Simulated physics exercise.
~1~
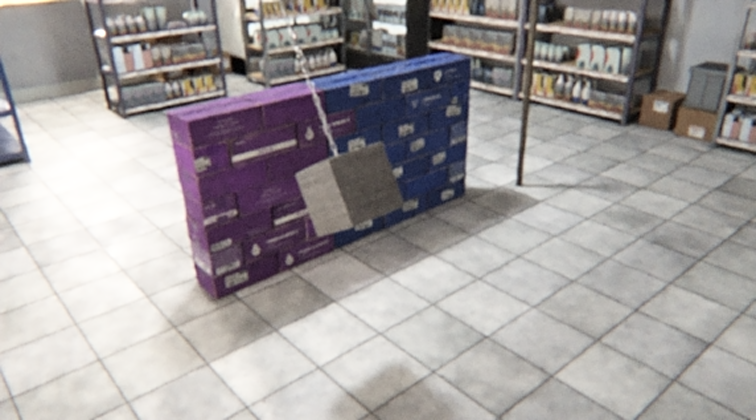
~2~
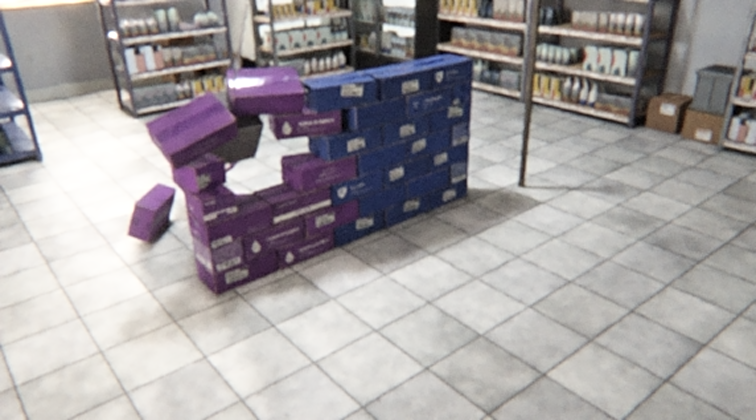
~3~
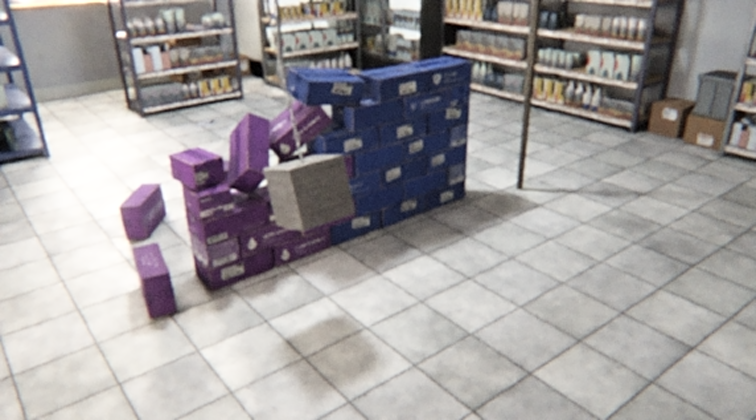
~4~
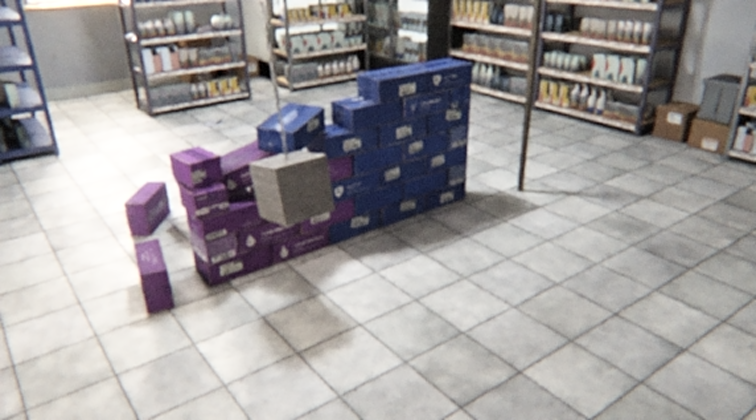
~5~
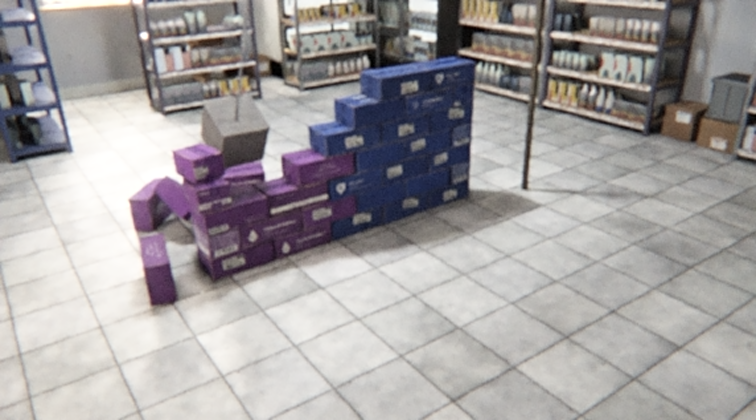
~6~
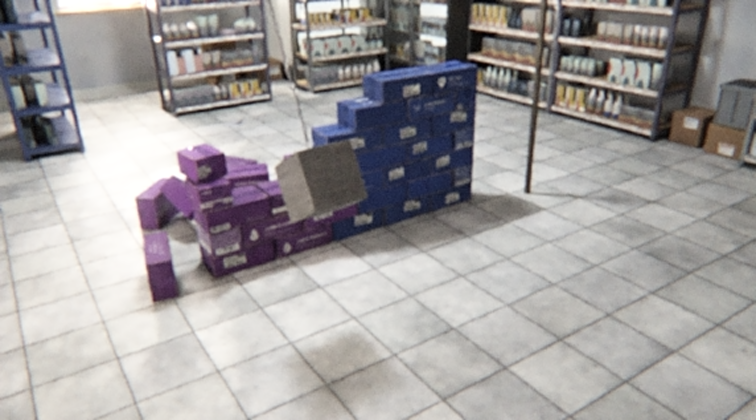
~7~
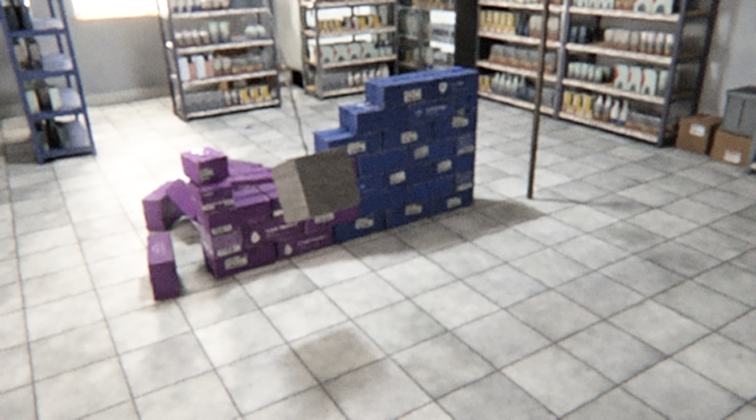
A grey block hanging on a line swings into a free-standing wall of boxes, purple on the left and blue on the right, on the pale tiled floor of a shop seen from slightly above, with stocked shelves behind. It smashes through the upper purple part, throwing boxes up and to the left. The block swings back to the front as purple boxes tumble onto the floor at the left and a blue one tips near the middle. It swings over the lowered purple part and returns. At the end it hangs before the gap, the purple side slumped, the blue side mostly standing like steps.
